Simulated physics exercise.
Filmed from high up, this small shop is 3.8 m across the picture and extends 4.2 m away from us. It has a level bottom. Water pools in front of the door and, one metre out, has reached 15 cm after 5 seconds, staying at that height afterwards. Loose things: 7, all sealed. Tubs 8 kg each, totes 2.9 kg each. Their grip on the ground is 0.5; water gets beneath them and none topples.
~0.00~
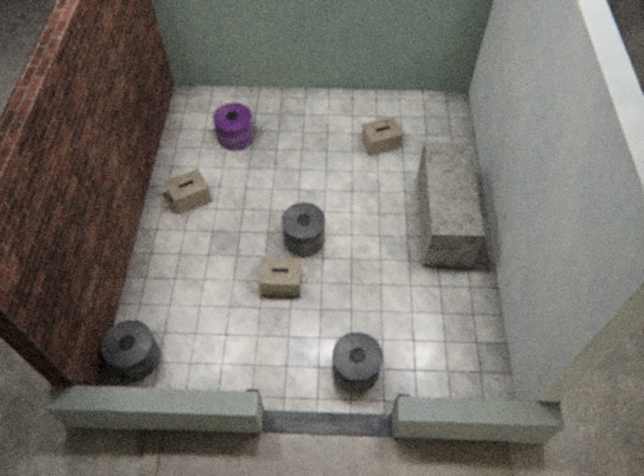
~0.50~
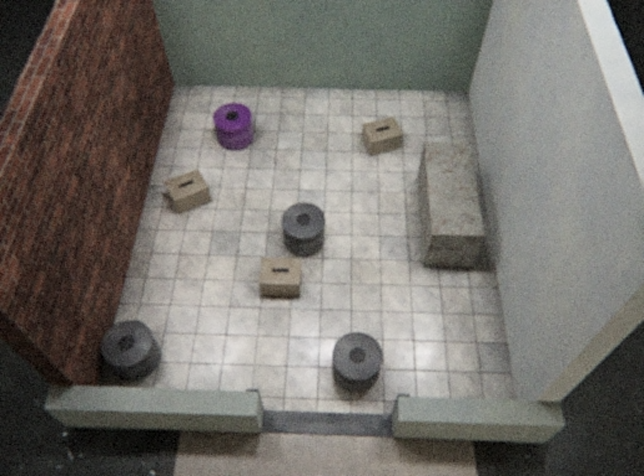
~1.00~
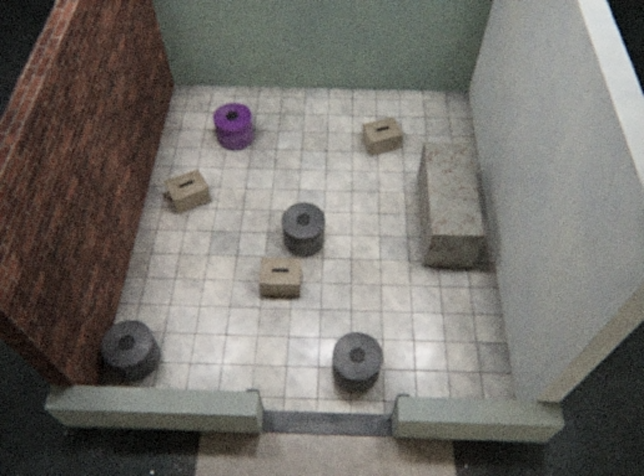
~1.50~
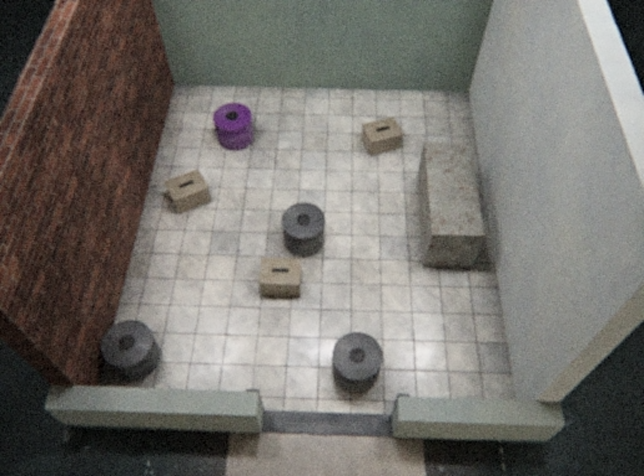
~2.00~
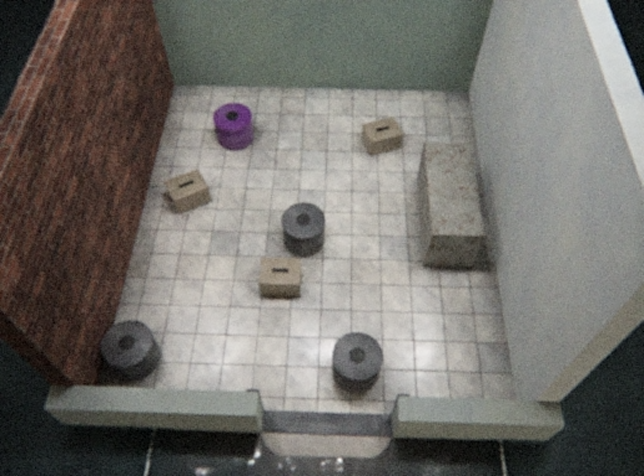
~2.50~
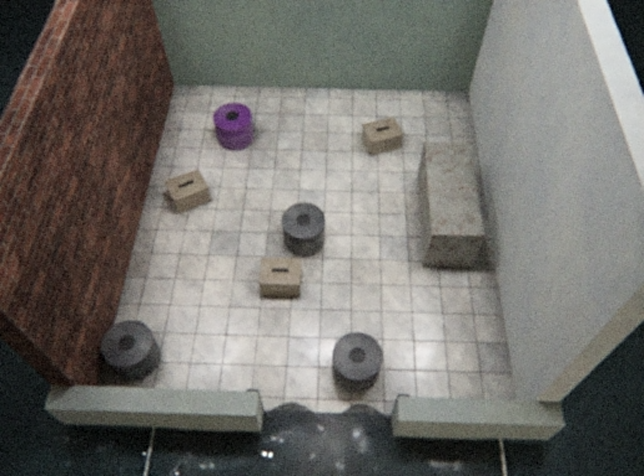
Dark water gathers outside the doorway of a small, open-topped shop, seen from high above the front, with brick on the left and a green wall behind. A purple tub sits at back left, three dark grey tubs and three tan totes dot the pale tiles, and a long grey block stands right. The water closes over the pale ground outside up to the doorway, while everything inside and the camera stay still.
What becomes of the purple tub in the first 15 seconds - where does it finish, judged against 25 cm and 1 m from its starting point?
The purple tub finishes between 25 cm and 1 m off.
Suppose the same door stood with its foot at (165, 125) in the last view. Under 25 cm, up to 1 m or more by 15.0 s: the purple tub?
Then the purple tub is swept a long way.
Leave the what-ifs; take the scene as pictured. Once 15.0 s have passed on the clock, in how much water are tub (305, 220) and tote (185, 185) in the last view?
Depths: Near 9 cm, then near 9 cm.
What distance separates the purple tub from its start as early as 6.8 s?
Roughly 0 cm.
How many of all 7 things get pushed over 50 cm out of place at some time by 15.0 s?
Counting them up, I find 6.
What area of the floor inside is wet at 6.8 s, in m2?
My estimate is roughly 9.5 m2.
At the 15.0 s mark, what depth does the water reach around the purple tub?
Roughly 10 cm deep.
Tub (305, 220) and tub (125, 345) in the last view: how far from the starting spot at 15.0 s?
They've ended up 100 cm and 10 cm away, in that order.
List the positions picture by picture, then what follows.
In the first picture, the purple tub at (232, 116), on the bottom; water covers 0.0 m2; 0 of 7 have shifted.
In the second picture, the purple tub at (232, 116), on the bottom; water covers 0.0 m2; 0 of 7 have shifted.
In the third picture, the purple tub at (232, 116) rests on the ground; water covers 0.0 m2; 0 of 7 have shifted.
In the fourth picture, the purple tub at (232, 116), on the bottom; 0.0 m2 under water; 0 of 7 have shifted.
In the fifth picture, the purple tub at (232, 116), on the bottom; 0.0 m2 under water; 0 of 7 have shifted.
In the sixth picture, the purple tub at (232, 116) rests on the ground; water covers 0.0 m2; 0 of 7 have shifted.
After 3.5 s the purple tub is near (232, 116), 0.0 m from its start, aground; 0 afloat.
After 6.8 s the purple tub is near (232, 116), 0.0 m from its start, aground; 0 afloat.
After 11.0 s the purple tub is near (229, 115), 0.0 m from its start, aground; 4 afloat.
After 15.0 s the purple tub is near (249, 82), 0.6 m from its start, afloat; 7 afloat.
